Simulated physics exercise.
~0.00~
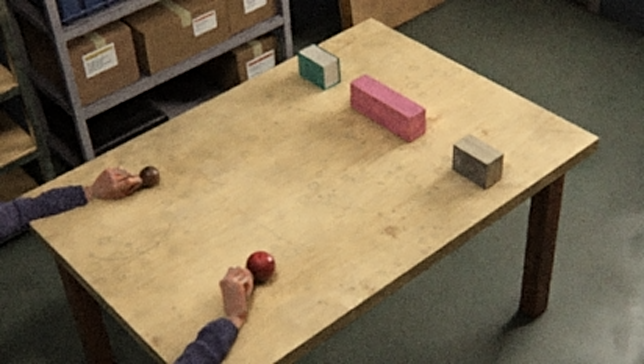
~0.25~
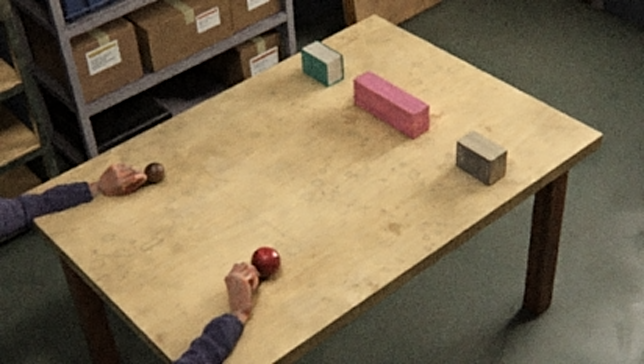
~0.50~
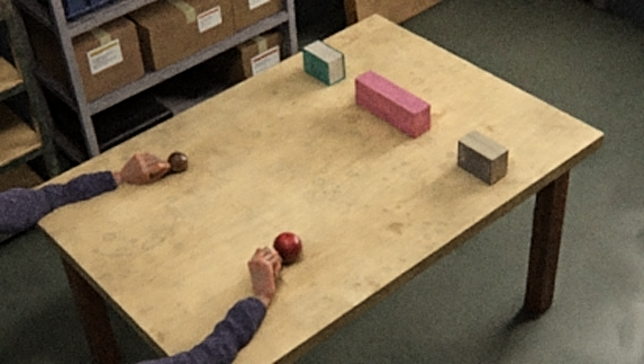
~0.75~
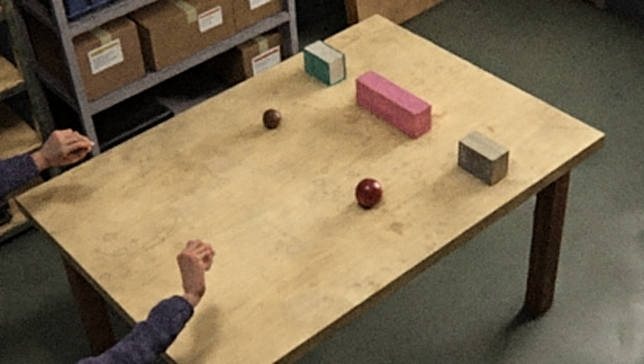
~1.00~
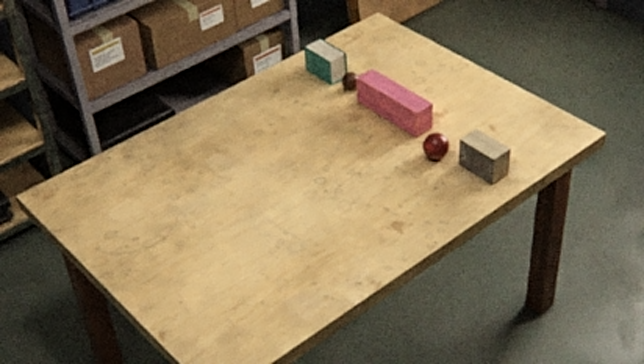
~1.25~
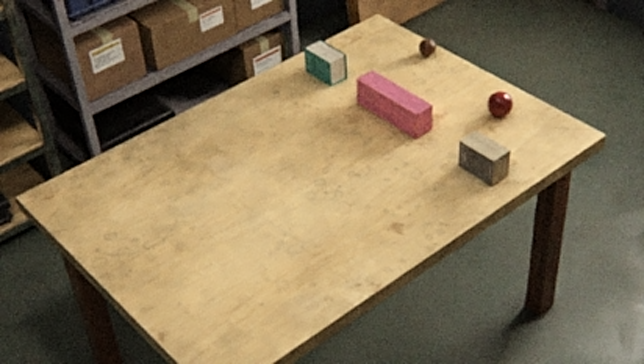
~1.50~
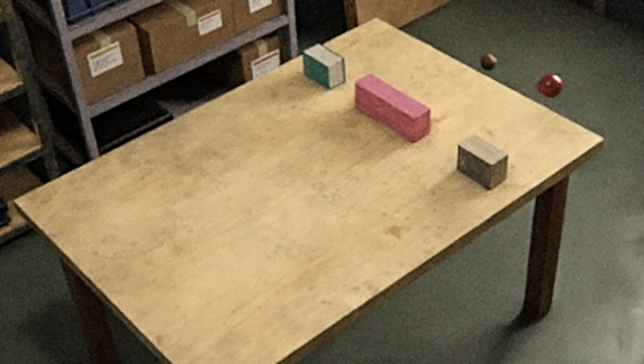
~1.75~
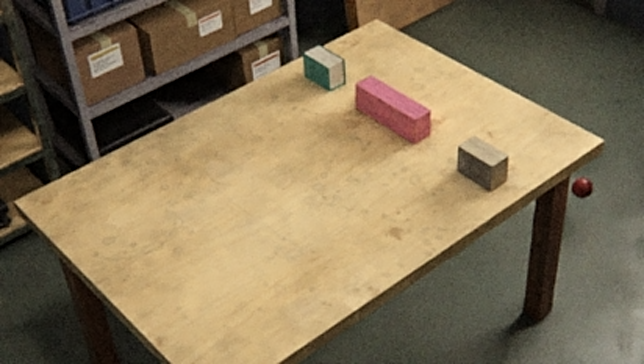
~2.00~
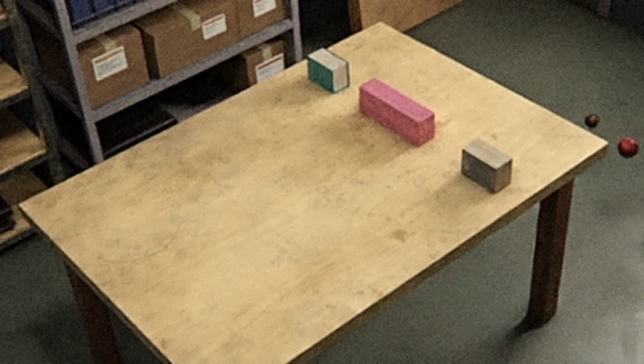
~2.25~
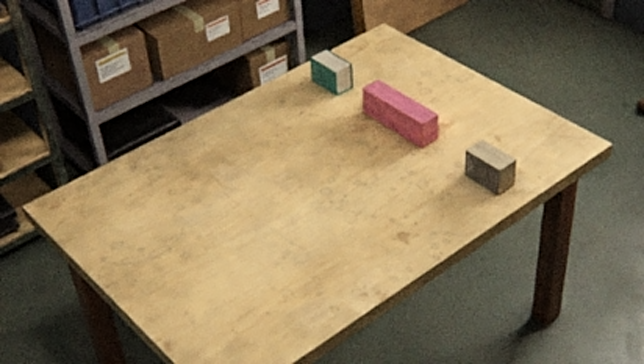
On a wooden table in a storeroom, two hands release a small brown onion and a red apple, which roll away through the gaps between a turquoise book, a pink block and a grey book, then drop off the far edge and travel out of view.
